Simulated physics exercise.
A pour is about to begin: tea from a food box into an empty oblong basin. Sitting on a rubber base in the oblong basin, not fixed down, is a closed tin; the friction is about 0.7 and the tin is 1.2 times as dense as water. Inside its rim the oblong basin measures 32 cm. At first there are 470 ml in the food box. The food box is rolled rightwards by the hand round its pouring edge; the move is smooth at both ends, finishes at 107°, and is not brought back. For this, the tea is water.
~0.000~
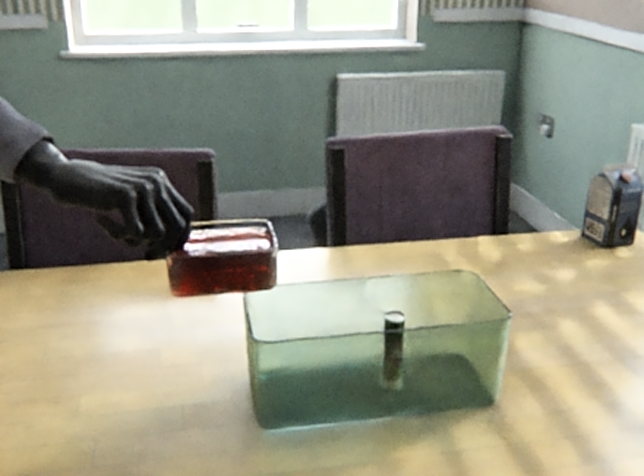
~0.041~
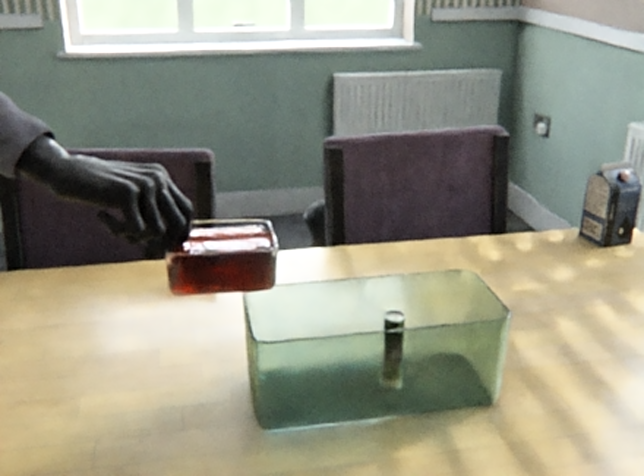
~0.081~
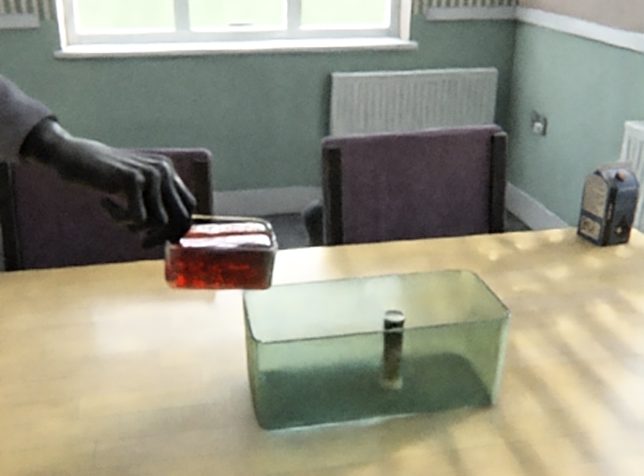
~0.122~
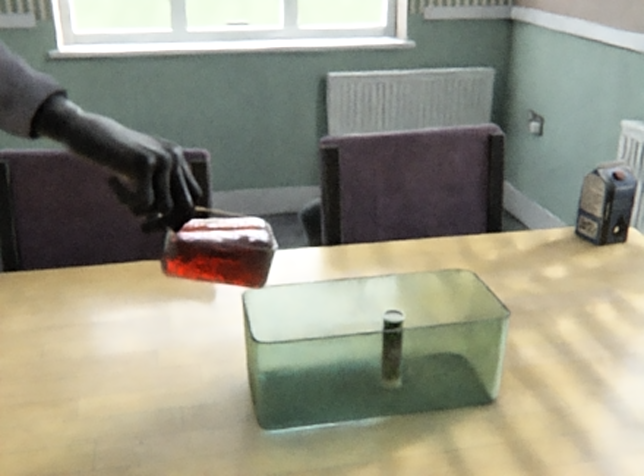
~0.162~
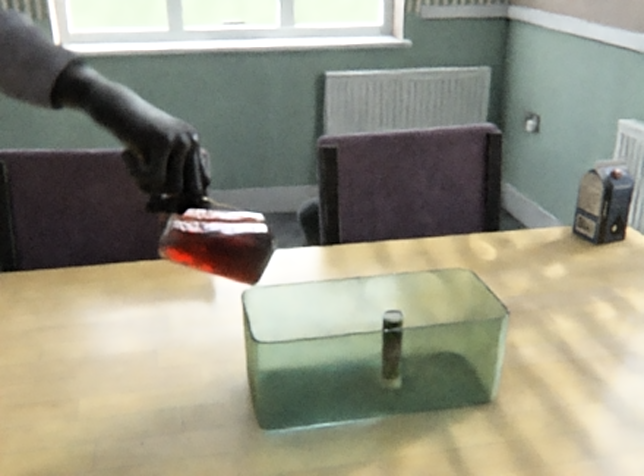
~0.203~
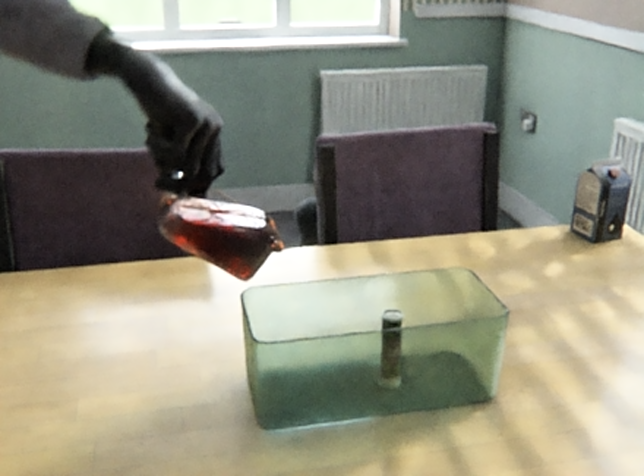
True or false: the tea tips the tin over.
True.
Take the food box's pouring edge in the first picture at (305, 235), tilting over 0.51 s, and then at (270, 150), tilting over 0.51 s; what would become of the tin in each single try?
First it topples; then it falls.
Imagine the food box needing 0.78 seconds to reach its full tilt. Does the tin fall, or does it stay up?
Result: Tin upright.
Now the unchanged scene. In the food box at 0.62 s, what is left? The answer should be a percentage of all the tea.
1 %.
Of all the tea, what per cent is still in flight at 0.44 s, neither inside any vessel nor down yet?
Roughly 62 %.
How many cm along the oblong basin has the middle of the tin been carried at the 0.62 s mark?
Its middle sits about 2 cm from the start.
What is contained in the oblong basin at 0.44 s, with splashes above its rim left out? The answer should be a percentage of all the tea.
Roughly 22 percent of it.
Then, 0.44 s in, the tilt is 103° and 16 per cent is still to pour; the tin stands where it began.
Then, 0.62 s in, the tilt is 107° and 1 per cent is still to pour; the tin leans 5°.
Then, 0.81 s in, the tilt is 107° and 0 per cent is still to pour; the tin leans 7°.
Then, 1.01 s in, the tilt is 107° and 0 per cent is still to pour; the tin leans 15°.
Finally, the tin lies on its side.
